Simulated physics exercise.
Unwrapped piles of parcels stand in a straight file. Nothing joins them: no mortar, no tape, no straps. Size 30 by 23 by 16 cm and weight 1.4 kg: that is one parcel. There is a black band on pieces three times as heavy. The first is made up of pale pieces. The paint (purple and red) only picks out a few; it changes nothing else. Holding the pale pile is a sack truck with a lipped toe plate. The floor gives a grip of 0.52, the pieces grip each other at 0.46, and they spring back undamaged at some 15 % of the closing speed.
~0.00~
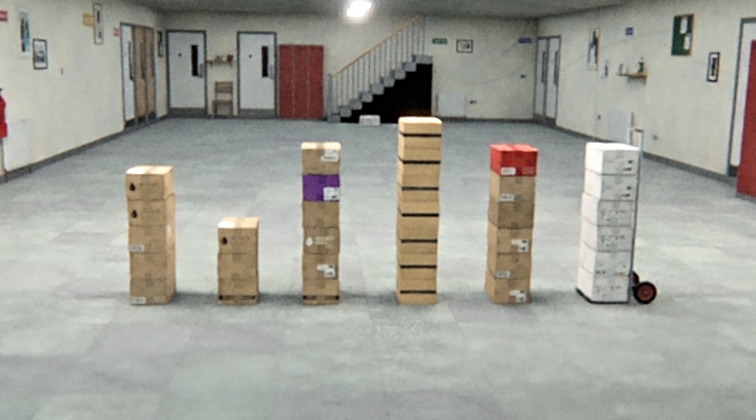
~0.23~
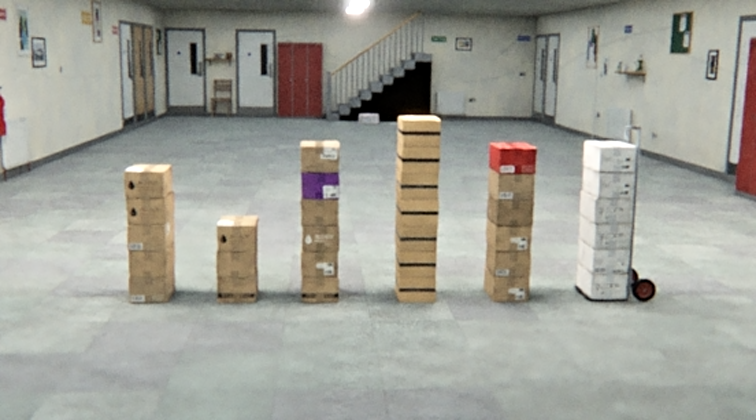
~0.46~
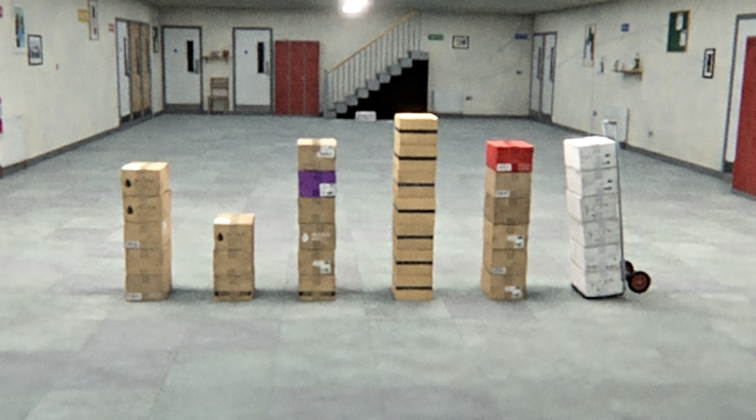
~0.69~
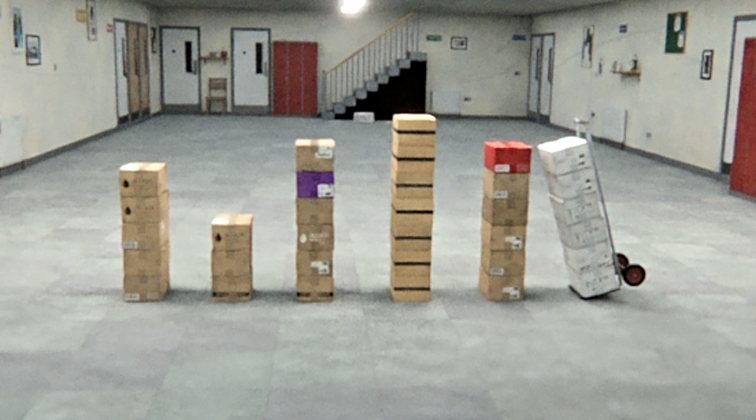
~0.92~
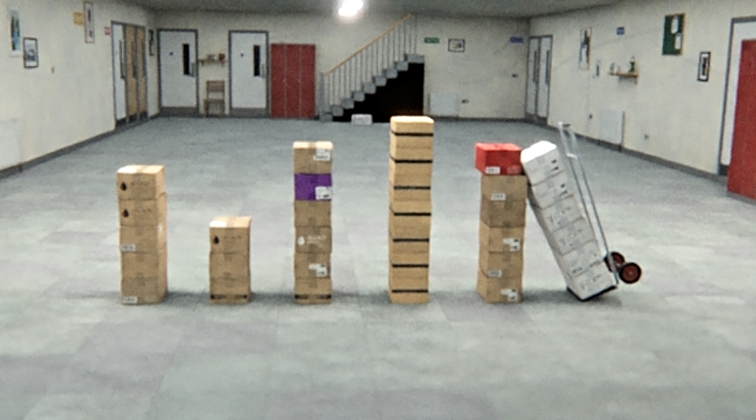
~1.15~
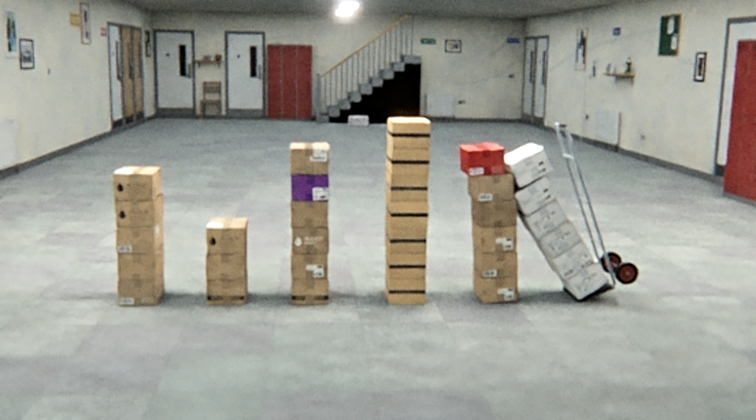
White boxes on a hand truck tilting left into a neighbouring cardboard stack, pushing its red top box sideways.
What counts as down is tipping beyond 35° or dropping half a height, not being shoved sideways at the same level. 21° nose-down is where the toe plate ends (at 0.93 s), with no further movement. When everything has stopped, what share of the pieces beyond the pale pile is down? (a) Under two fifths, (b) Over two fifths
Under two fifths (a).
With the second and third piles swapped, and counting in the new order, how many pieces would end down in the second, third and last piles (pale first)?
Count of fallen pieces - second: 0; third: 0; last: 0.
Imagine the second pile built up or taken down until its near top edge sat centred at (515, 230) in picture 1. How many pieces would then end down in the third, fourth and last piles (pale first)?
You'd get third 0, fourth 0 and last 0.
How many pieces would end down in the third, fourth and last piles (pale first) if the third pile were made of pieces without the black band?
You'd get third 7, fourth 5 and last 2.
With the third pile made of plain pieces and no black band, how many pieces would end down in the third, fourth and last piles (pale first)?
Down at the end: Third pile 7, fourth pile 5, last pile 2.
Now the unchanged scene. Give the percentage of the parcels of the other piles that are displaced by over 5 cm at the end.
I get 20 %.
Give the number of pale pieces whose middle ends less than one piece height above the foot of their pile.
Pale pieces: 2.
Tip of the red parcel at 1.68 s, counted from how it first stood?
Close to 20° of tilt compared with the start.
After 1.28 s, 4 of the pale pile down; none of the 27 other parcels down, 6 disturbed; red parcel leaning 7°.
After 1.50 s, 5 of the pale pile down; none of the 27 other parcels down, 6 disturbed; red parcel leaning 13°.
After 1.68 s, 6 of the pale pile down; none of the 27 other parcels down, 6 disturbed; red parcel leaning 20°.
After 1.86 s, 6 of the pale pile down; none of the 27 other parcels down, 8 disturbed; red parcel leaning 22°.
At rest (2.4 s), 6 of the pale pile down; none of the 27 other parcels down, 11 disturbed; red parcel leaning 21°; purple parcel unmoved. That is 0 per cent. As the last picture would show them, middles, red parcel near (442, 164), purple parcel near (310, 184).
